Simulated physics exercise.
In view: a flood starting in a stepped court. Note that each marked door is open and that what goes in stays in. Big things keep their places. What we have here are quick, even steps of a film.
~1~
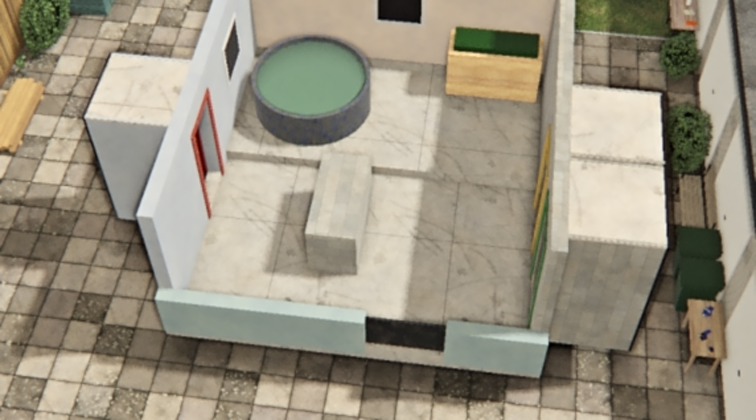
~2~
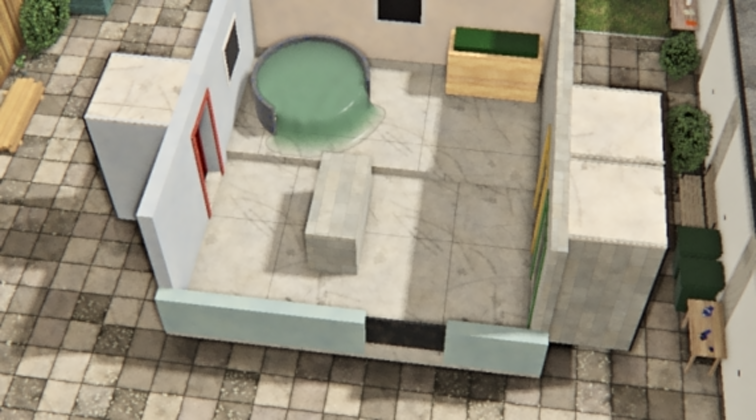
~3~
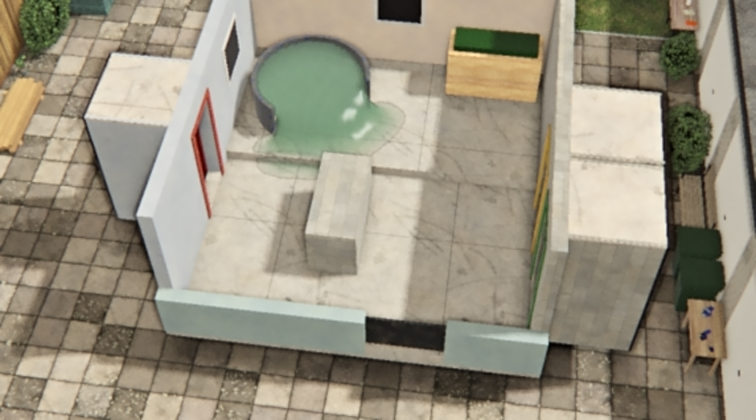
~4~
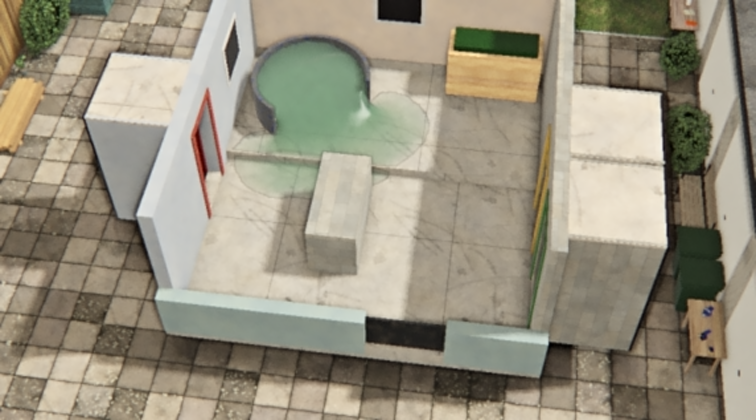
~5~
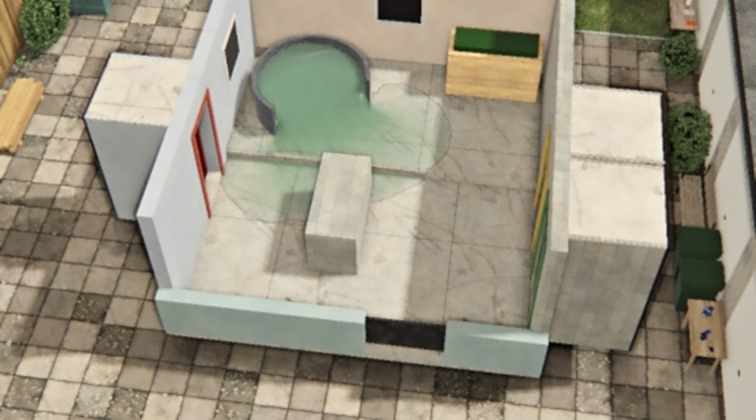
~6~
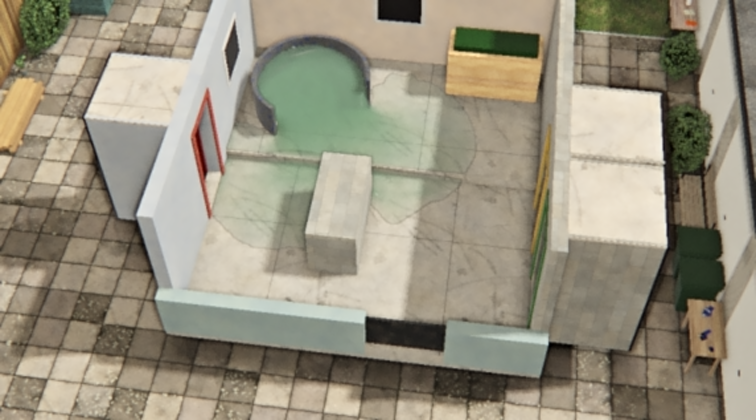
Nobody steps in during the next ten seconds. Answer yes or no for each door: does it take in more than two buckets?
Green door: No; red door: No; yellow door: Yes.
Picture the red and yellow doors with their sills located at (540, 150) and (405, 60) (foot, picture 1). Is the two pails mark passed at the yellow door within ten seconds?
Looking at it, the yellow one comes in low.
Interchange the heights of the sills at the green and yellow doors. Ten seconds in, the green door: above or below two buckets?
What you'd see is that green breaks the limit.
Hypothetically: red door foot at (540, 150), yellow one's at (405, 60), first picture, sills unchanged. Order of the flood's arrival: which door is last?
The flood gets to the yellow-painted one after all the others.
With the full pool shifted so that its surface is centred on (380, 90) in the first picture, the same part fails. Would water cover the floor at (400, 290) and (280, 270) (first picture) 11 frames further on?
Soaked, spared.
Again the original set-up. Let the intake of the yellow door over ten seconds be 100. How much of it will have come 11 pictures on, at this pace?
I'd put it at about 10 per cent.
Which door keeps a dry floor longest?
My answer is the green door.
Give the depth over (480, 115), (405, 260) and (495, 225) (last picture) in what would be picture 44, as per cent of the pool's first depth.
4, 10 and 16 in a hundred, in turn.
A moment on, water covers 65 % of the floor; the green door not reached, the red door wet at the sill, nothing in, the yellow door wet at the sill, nothing in.
Next, water covers 75 % of the floor; the green door wet at the sill, nothing in, the red door wet at the sill, nothing in, the yellow door over two buckets in.
Then, water covers 80 % of the floor; the green door wet at the sill, nothing in, the red door wet at the sill, nothing in, the yellow door far over two buckets in.
Later, water covers 90 % of the floor; the green door wet at the sill, nothing in, the red door wet at the sill, nothing in, the yellow door far over two buckets in.
In the end, water covers 90 % of the floor; the green door wet at the sill, nothing in, the red door wet at the sill, nothing in, the yellow door far over two buckets in.
